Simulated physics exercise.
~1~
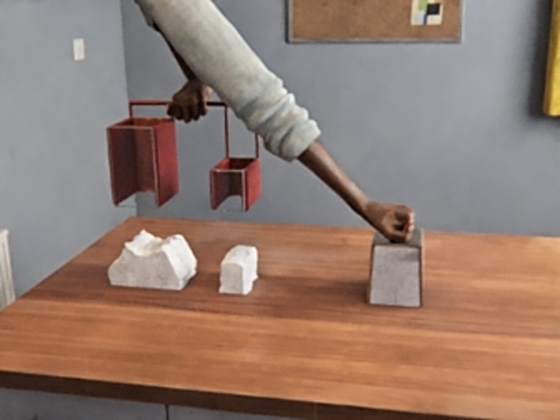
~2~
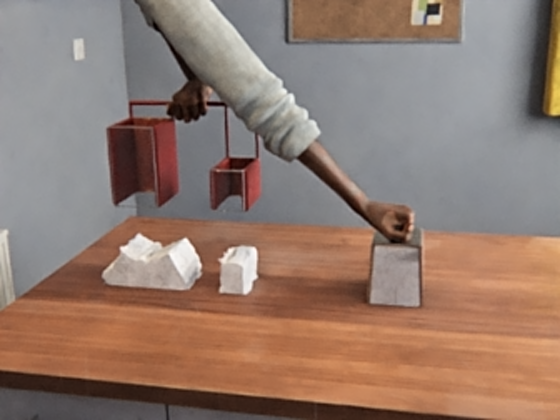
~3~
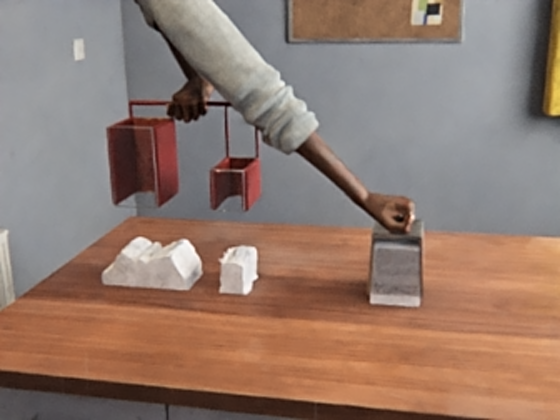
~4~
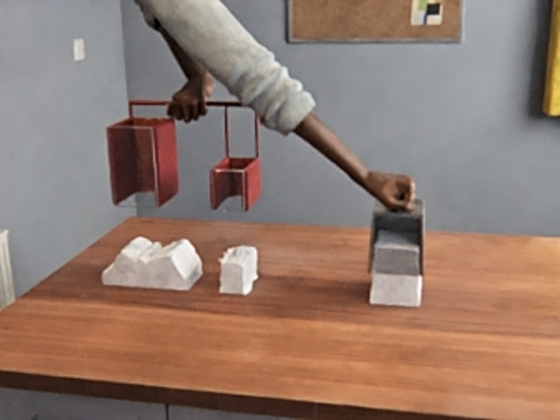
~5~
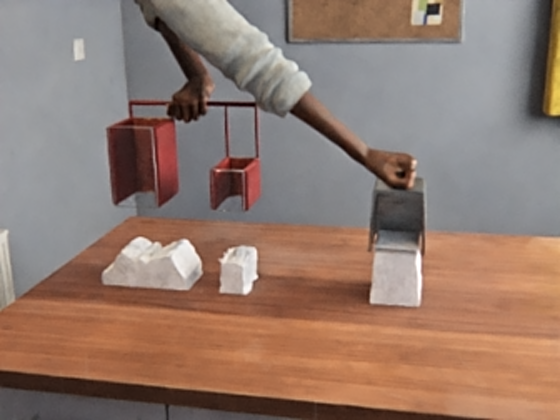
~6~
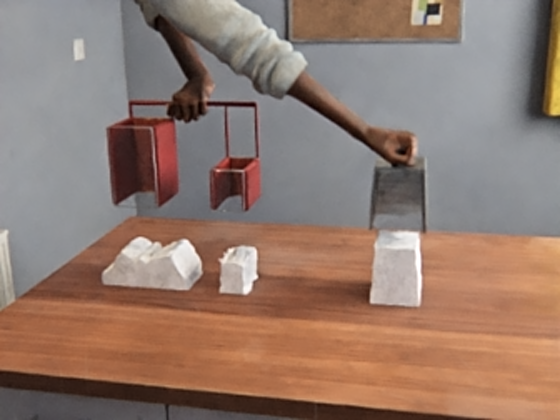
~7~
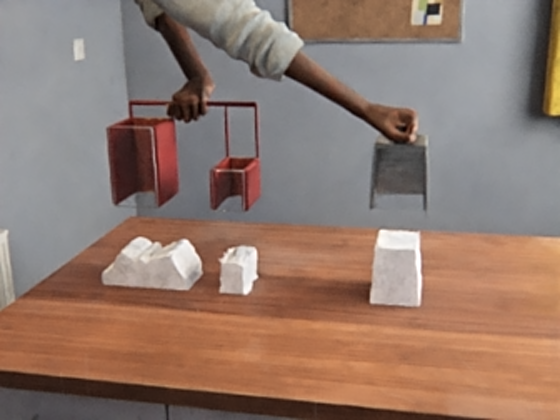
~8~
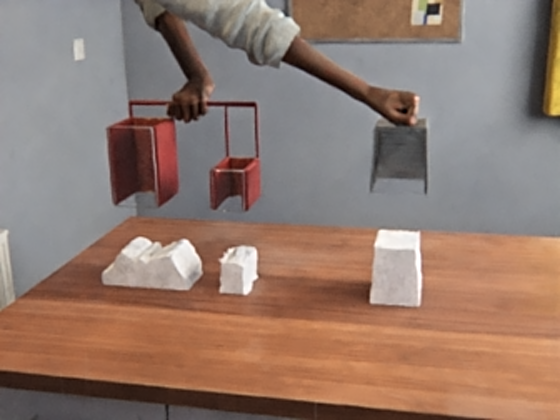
A hand pinches the top of a grey, tapered tin that stands upturned on the right of a brown wooden table, seen from the front and slightly above by a still camera. The other hand holds a pair of red, open-sided moulds joined by a bar, above two rough white lumps on the left. Behind are grey-blue walls and a cork board. The tin rises straight up, slowly at first, and uncovers a white block of wet snow beneath it. At the end the tin hangs well clear, and the block stands whole, nearly as tall as the tin.
